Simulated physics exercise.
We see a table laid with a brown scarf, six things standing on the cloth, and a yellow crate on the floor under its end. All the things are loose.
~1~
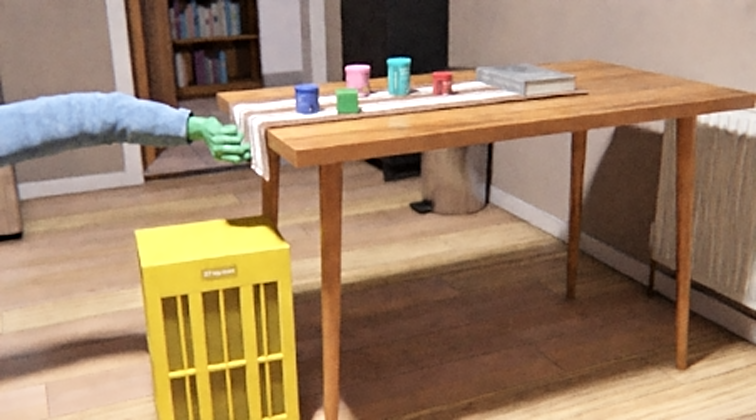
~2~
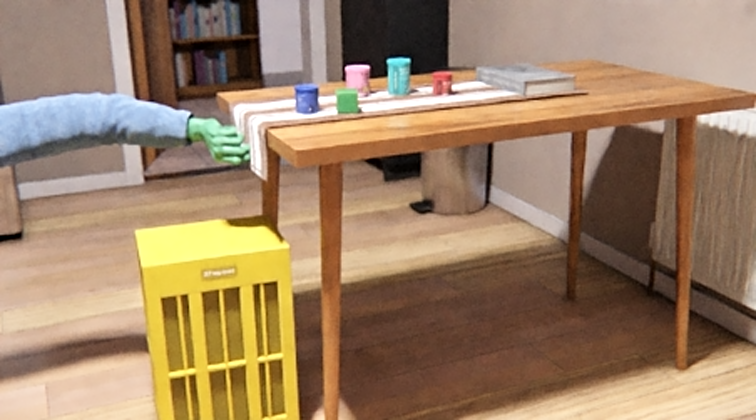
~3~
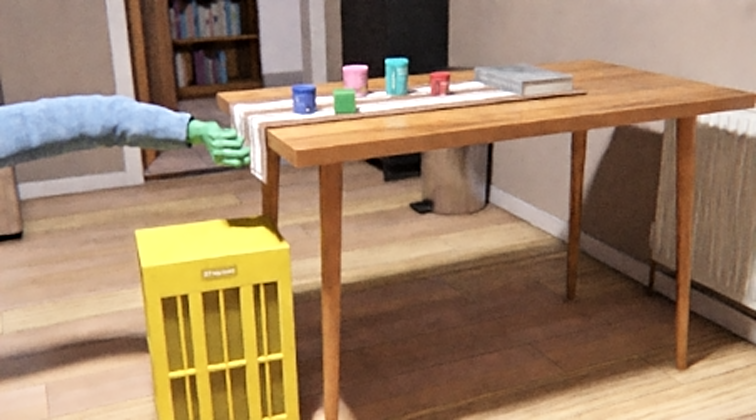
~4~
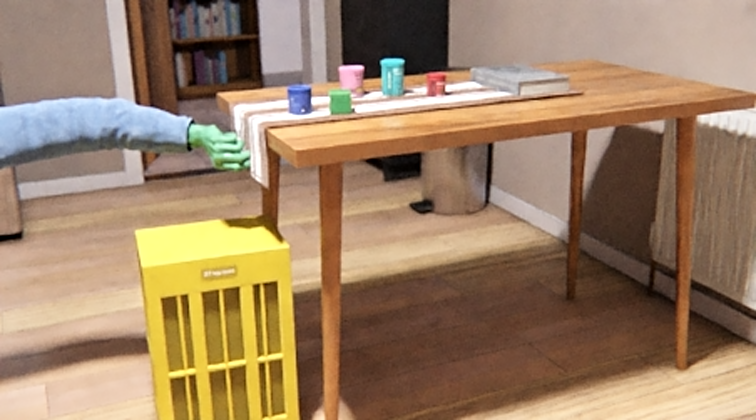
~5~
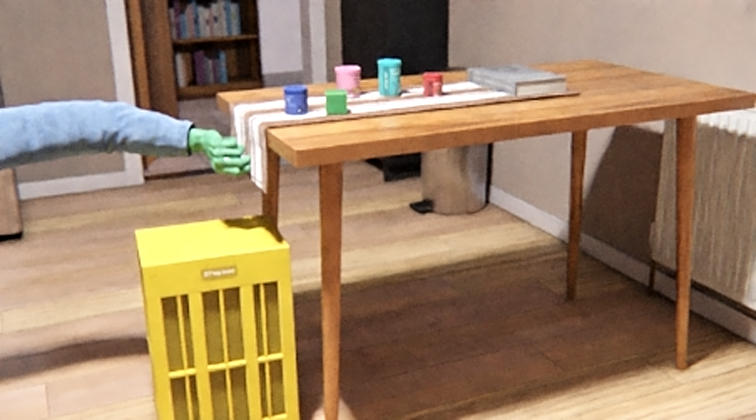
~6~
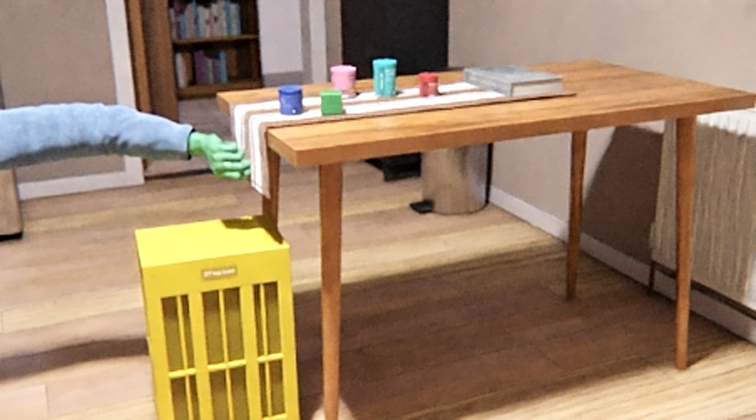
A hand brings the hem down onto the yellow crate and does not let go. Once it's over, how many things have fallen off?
By then one has.
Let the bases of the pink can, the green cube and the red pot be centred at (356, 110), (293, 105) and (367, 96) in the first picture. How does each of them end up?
The pink can ends up on top still, the green cube ends up off the top, the red pot ends up on top still.
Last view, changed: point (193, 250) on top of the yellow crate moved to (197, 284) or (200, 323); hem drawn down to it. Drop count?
Respectively 2 and 3.
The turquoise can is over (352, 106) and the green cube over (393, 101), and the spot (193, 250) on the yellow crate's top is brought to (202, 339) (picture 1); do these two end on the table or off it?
As for the turquoise can, it leaves the top; as for the green cube, it leaves the top.
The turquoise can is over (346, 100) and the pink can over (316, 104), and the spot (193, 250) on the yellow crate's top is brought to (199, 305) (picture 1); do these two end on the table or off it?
Turquoise can: Lost; pink can: Lost.
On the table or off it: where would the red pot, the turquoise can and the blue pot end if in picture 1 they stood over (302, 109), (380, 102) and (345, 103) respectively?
The red pot will end up off, the turquoise can will stay where it is, the blue pot will stay where it is.
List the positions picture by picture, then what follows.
In the first frame, hem (270, 182); blue pot (307, 87); green cube (347, 90); pink can (358, 67); turquoise can (399, 60); red pot (443, 74); top of the crate (193, 250).
In the second frame, hem (269, 182); blue pot (307, 87).
In the third frame, hem (268, 185); green cube (344, 91).
In the fourth frame, hem (270, 190); pink can (351, 68); top of the crate (193, 250).
In the fifth frame, hem (268, 194); turquoise can (389, 61).
In the sixth frame, hem (272, 199); blue pot (290, 88); green cube (331, 92); pink can (343, 68); turquoise can (385, 61); red pot (429, 75).
Soon after, hem near (252, 213); all still up.
Then, hem on the crate; blue pot gone.
At rest, hem on the crate; blue pot gone. It carries off one.
